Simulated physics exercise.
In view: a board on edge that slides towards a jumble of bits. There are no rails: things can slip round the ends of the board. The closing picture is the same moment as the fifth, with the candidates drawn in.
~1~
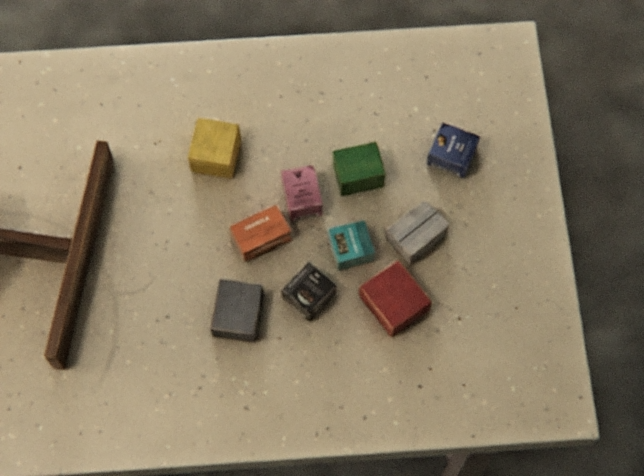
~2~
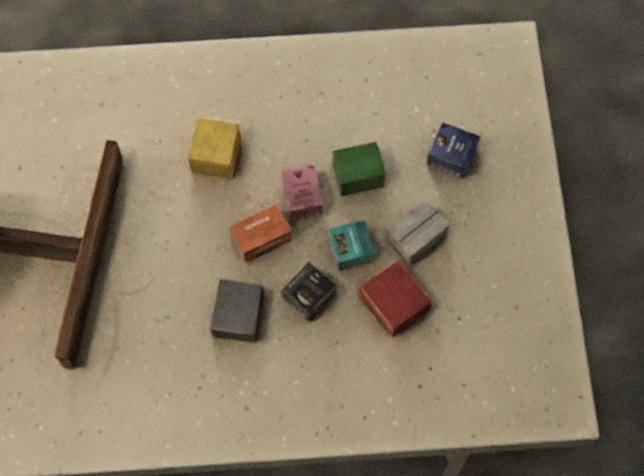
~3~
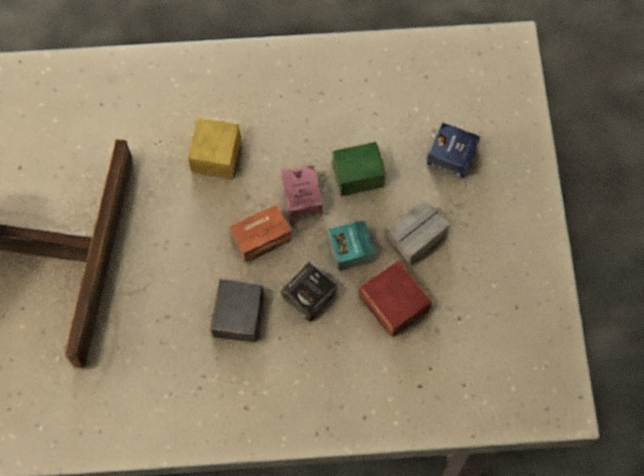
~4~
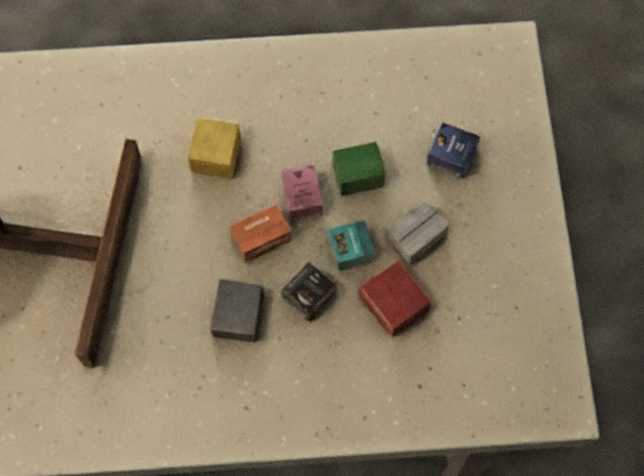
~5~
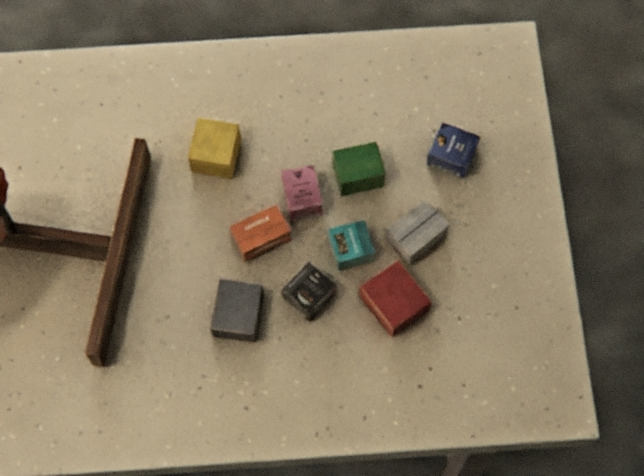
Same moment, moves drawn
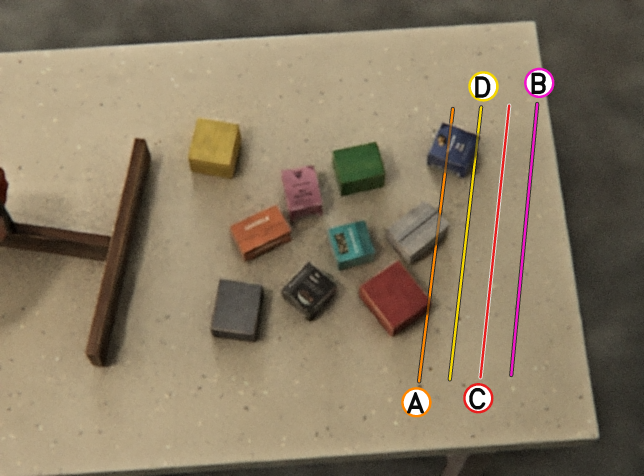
A dark wooden T-shaped pusher lies at the left of a pale speckled tabletop, seen from a fixed view high above. To its right sit ten small blocks and packets: yellow, green and blue toward the top, pink, orange, teal and white around the middle, and grey, black and red lower down. The pusher slides steadily rightward a short way, still short of the motionless pieces.
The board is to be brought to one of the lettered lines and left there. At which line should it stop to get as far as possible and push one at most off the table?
No second one falls up to D.
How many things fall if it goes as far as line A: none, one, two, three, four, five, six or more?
By then, none.
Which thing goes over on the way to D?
The white box.
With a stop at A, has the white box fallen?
By then, no.
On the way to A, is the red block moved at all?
Yes.
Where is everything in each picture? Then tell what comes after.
Black packet (309, 291); white box (417, 232); grey block (237, 311), in the first frame.
Board (86, 244); green block (359, 169), in the second frame.
Board (97, 244); pink packet (302, 193), in the third frame.
Board (106, 243); orange packet (260, 233), in the fourth frame.
Board (116, 242); blue packet (454, 150); black packet (309, 291); white box (417, 232), in the fifth frame.
On the copy, A at (437, 240); B at (525, 234); C at (496, 236); D at (466, 238).
On D. First, board (243, 234); yellow block (290, 145); grey block (261, 310).
Then, board (368, 226); white box (480, 230); red block (468, 312).
Finally, board (465, 220); white box over the edge; blue packet (544, 141); one fallen.
By contrast, A is within the limit but short; B drops seven; C drops two.
